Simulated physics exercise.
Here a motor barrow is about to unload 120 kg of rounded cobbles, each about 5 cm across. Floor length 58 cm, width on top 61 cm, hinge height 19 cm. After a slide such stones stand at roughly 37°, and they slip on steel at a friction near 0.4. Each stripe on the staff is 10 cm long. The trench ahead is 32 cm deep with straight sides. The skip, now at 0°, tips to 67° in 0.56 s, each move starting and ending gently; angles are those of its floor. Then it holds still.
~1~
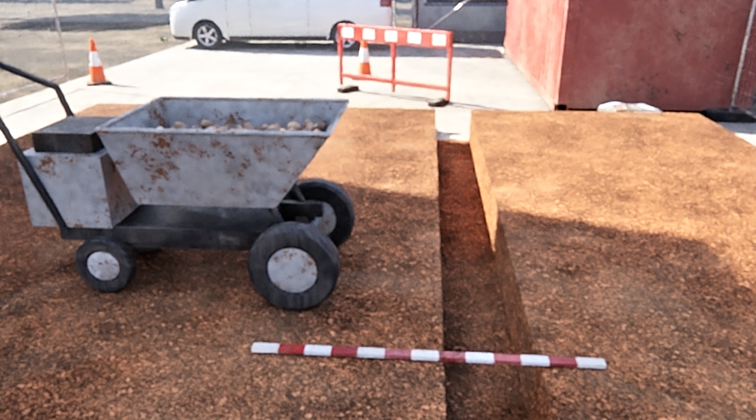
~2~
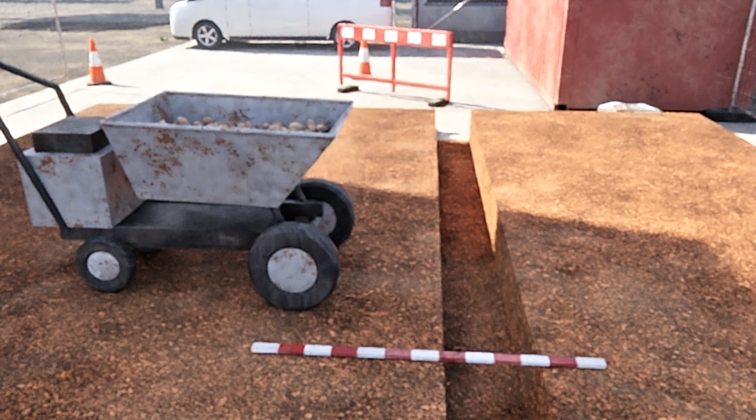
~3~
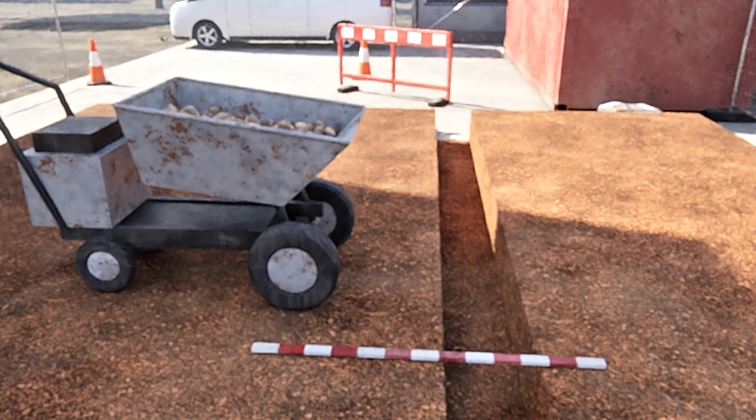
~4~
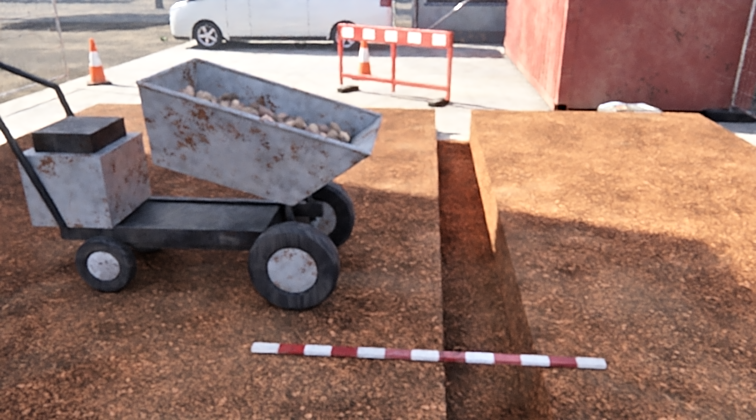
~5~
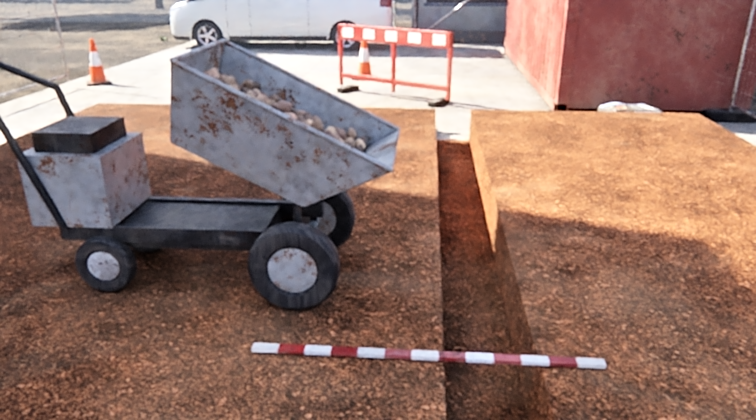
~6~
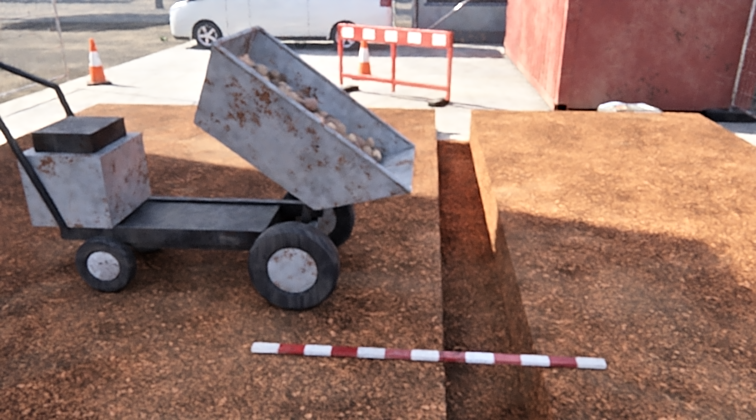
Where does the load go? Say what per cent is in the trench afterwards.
Roughly 67 per cent ends in the trench.
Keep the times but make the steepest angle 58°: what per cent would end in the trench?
Then about 45 per cent.
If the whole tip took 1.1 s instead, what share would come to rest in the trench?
Then about 95 per cent.
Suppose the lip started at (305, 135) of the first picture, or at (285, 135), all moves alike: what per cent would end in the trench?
First some 85, then 80 per cent.
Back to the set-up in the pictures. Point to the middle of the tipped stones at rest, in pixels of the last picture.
Their middle is at about (497, 323).
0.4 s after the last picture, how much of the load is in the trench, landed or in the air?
Some 15 per cent.
Then, 0.1 s after the last picture the floor is at 57°, 100 % in the skip; the foremost stones are at (401, 198).
Then, 0.4 s after the last picture the floor is at 67°, 87 % in the skip, 13 % in the trench; the foremost stones are at (501, 265).
Then, 0.7 s after the last picture the floor is at 67°, 21 % in the skip, 46 % in the trench, 33 % past the trench; the foremost stones are at (682, 293).
Then, 2.7 s after the last picture the floor is at 67°, 0 % in the skip, 67 % in the trench, 33 % past the trench; the foremost stones are past the picture's edge.
